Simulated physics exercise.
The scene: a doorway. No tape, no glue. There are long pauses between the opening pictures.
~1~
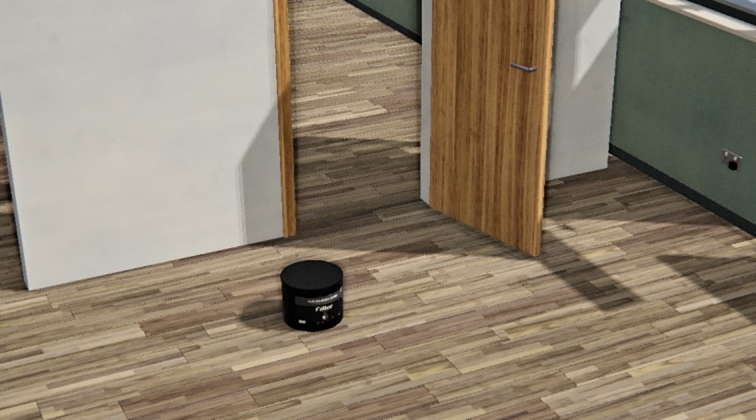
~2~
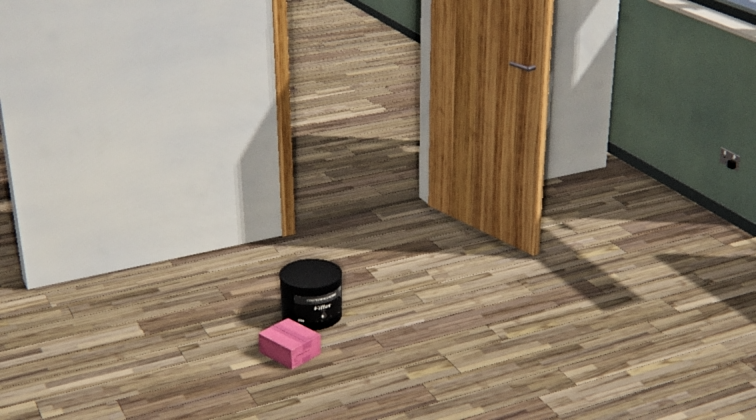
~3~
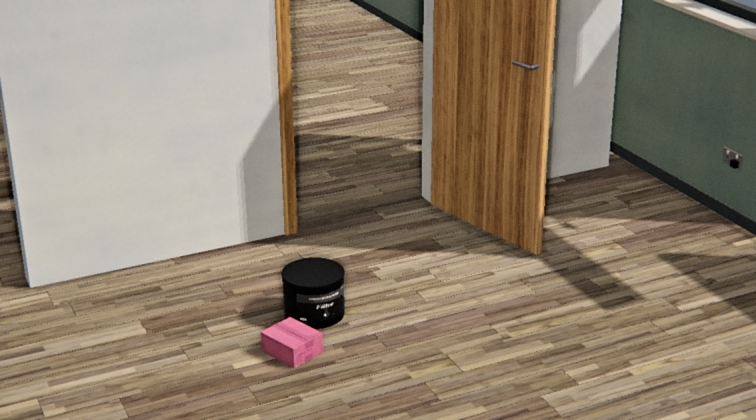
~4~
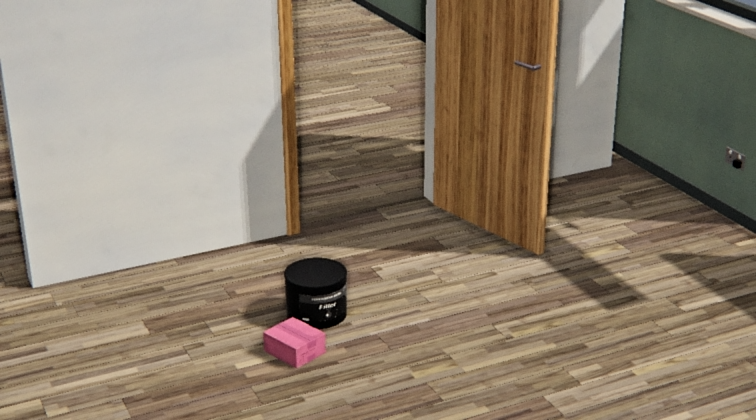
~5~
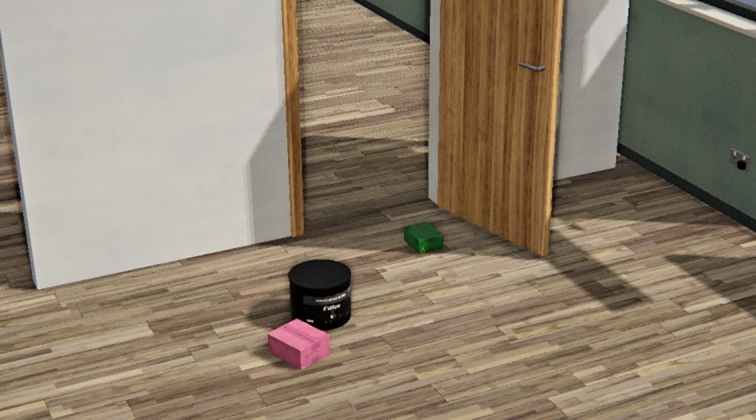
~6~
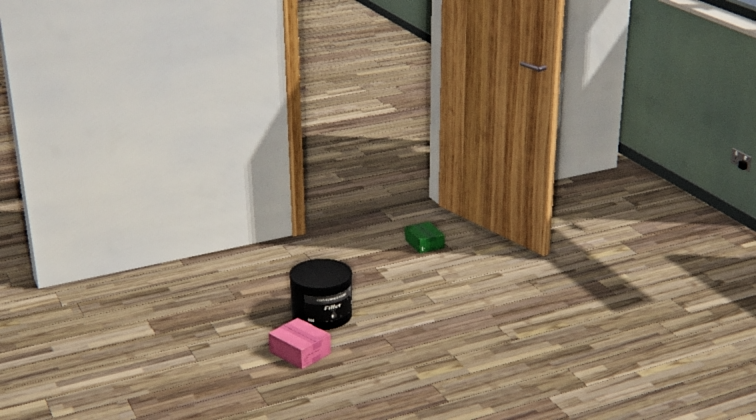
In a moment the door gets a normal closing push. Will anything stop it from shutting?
In the end the door shuts.
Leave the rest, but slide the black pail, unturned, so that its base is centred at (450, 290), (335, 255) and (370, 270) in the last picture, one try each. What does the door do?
First try: It shuts; second try: It jams; third try: It stops short.
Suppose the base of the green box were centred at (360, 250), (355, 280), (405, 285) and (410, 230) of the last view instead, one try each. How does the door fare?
First, it jams; second, it closes; third, it reaches the frame; fourth, it closes.
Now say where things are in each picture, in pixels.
Door wide open and still, in the first picture.
Door wide open and still; pink parcel (290, 344); black pail (311, 294), in the second picture.
Door wide open and still; pink parcel (292, 342); black pail (314, 293), in the third picture.
Door wide open and still; pink parcel (295, 343); black pail (316, 293), in the fourth picture.
Door wide open and still; pink parcel (299, 344); black pail (320, 295), in the fifth picture.
Door wide open and still; green box (425, 237); pink parcel (300, 343), in the sixth picture.
Then, 1.20 s past the last view, door at 63°; green box displaced a little near (420, 237).
Then, 1.80 s past the last view, door at 36°; green box displaced about its own width near (384, 230).
Then, 2.30 s past the last view, door at 13°; green box displaced well along near (359, 219).
Finally, door at 0°; moved from the start, green box; the other 2 still in place. Final places as the last picture's camera would see them, green box near (347, 209).
